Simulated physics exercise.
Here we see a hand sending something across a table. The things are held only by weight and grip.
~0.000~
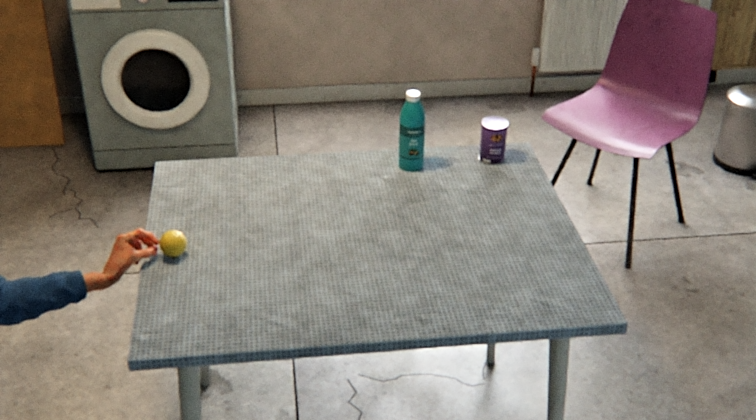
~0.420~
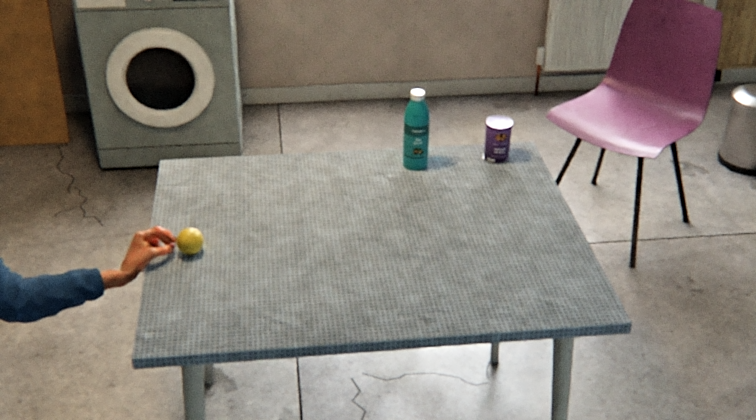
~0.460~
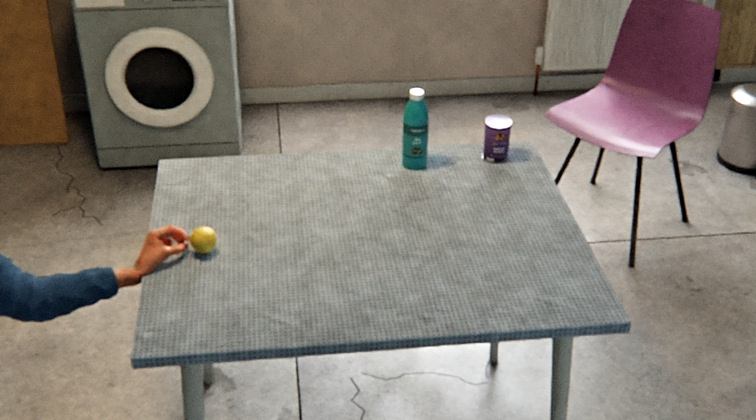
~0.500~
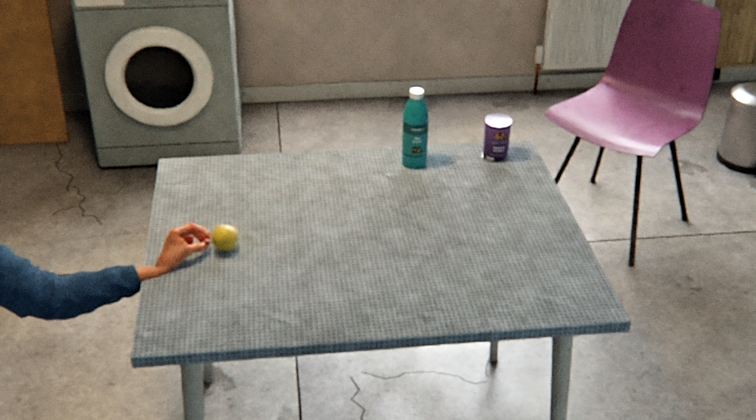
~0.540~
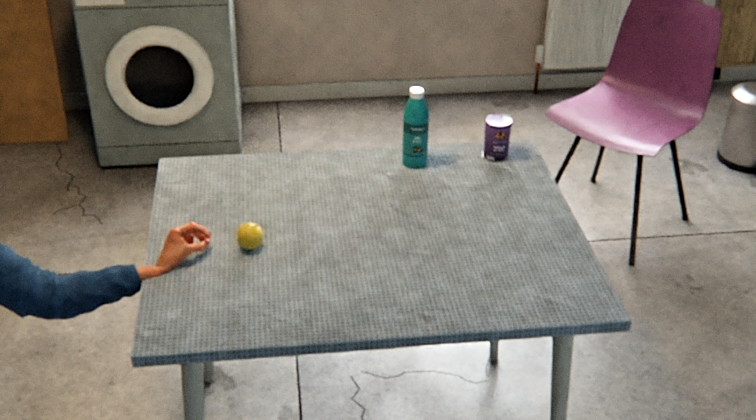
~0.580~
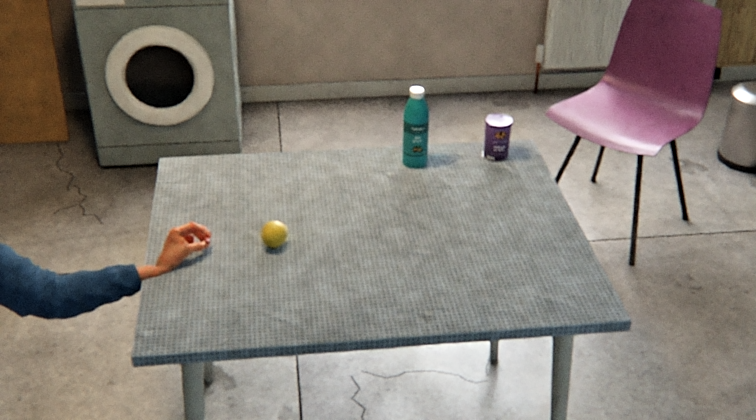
A yellow lemon is pushed right by a hand, then rolls away across the table.
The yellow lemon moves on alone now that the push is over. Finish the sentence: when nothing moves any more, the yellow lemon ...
... is no longer on the table.
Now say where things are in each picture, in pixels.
Under the hand; yellow lemon (173, 244), in the first frame.
Under the hand; yellow lemon (190, 242), in the second frame.
Under the hand; yellow lemon (204, 240), in the third frame.
Yellow lemon (225, 238), in the fourth frame.
Yellow lemon (250, 236) displaced about its own width, in the fifth frame.
Yellow lemon (274, 234) displaced well along, in the sixth frame.
Around 0.88 s, yellow lemon displaced well along near (441, 224).
Around 1.18 s, yellow lemon now off the table.
Around 1.48 s, things are still on the move.
Finally (1.7 s), off the table, yellow lemon.
